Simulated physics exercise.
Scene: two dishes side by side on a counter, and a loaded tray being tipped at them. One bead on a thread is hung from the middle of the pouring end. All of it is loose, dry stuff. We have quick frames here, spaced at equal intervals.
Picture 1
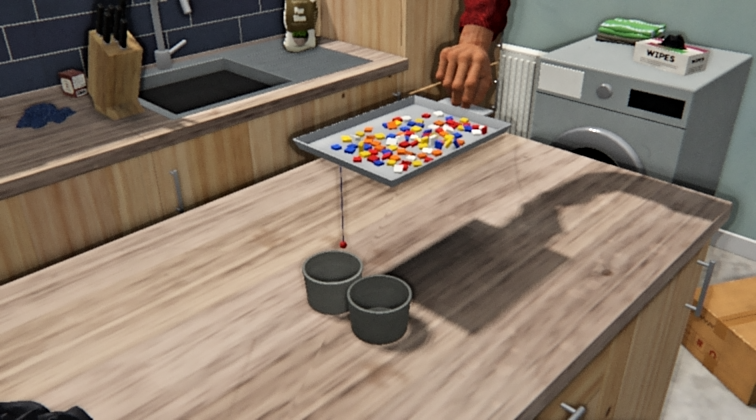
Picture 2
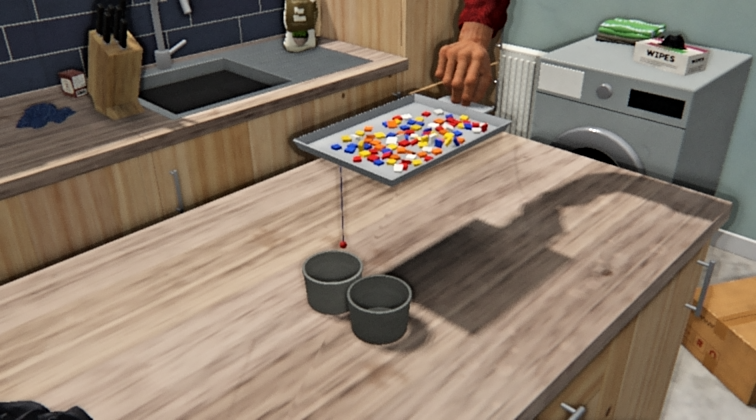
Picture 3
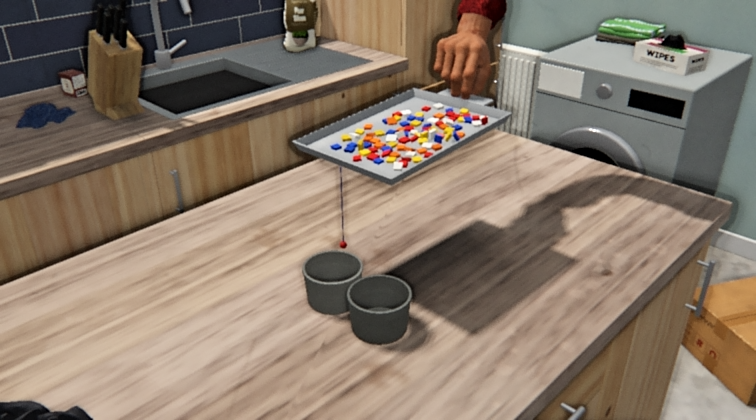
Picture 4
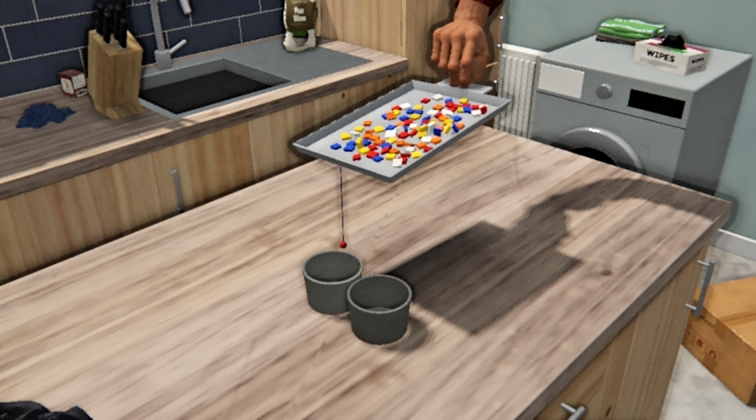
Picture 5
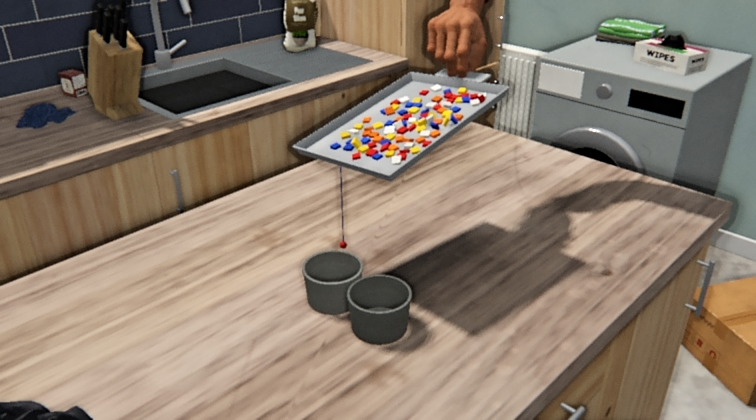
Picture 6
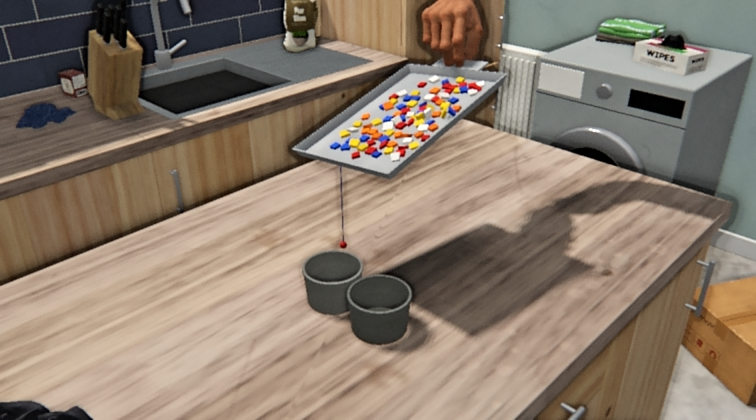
In a kitchen, a hand holds a tray of colourful mosaic tiles above two dark dishes on a wooden counter, then gradually raises its far end, tilting the tray toward its lower left corner while a red bead hangs still beneath.
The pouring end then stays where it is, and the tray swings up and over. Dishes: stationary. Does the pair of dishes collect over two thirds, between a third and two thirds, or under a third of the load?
Counting both dishes, they collect short of a third of the pieces.
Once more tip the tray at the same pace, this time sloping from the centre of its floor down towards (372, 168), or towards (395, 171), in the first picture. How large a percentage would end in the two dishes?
Shares: 90 %, then 40 %.
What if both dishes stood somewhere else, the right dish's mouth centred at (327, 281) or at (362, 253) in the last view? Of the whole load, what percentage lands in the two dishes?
It would be roughly 10 per cent, followed by roughly 30 per cent.
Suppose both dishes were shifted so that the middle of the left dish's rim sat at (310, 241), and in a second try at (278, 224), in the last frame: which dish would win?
In turn: The dish on the left-hand side, then the dish on the right-hand side.
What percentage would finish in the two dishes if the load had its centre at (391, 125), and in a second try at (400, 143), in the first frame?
Roughly 0 per cent, then 10 per cent.
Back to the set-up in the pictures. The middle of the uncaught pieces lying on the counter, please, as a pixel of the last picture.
I'd say near (294, 270), give or take.
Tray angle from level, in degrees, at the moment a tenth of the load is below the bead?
Approx. reading: About 65°.
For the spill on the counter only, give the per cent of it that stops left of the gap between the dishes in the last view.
Share on the left: Near 100 %.
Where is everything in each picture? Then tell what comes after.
In the first frame, corners of the pouring end at (299, 139) and (392, 177), level; middle of the load at (420, 141), mosaic tiles; left dish at (312, 292); right dish at (358, 321); bead on its thread at (343, 245).
In the second frame, corners of the pouring end at (299, 140) and (392, 177), level; middle of the load at (420, 140).
In the third frame, corners of the pouring end at (298, 141) and (391, 176), tipped barely, lowest at the left corner; middle of the load at (419, 136).
In the fourth frame, corners of the pouring end at (298, 143) and (390, 174), tipped a little, lowest at the left corner; middle of the load at (419, 130).
In the fifth frame, corners of the pouring end at (298, 145) and (389, 172), tipped a little, lowest at the left corner; middle of the load at (417, 124).
In the sixth frame, corners of the pouring end at (298, 147) and (388, 170), tipped clearly, lowest at the left corner; middle of the load at (416, 118), a stray few on the move; left dish at (312, 292); right dish at (358, 321).
Soon, tray tipped steeply; most on the tray; a stray few in the left dish; a small part in the air.
A while on, tray tipped past a quarter turn; a small part in the left dish; most outside both; a small part in the air.
Towards the end, tray tipped past a quarter turn; a small part in the left dish; nearly all outside both.
Finally, tray tipped past a quarter turn; none in the right dish; a small part in the left dish; nearly all outside both.
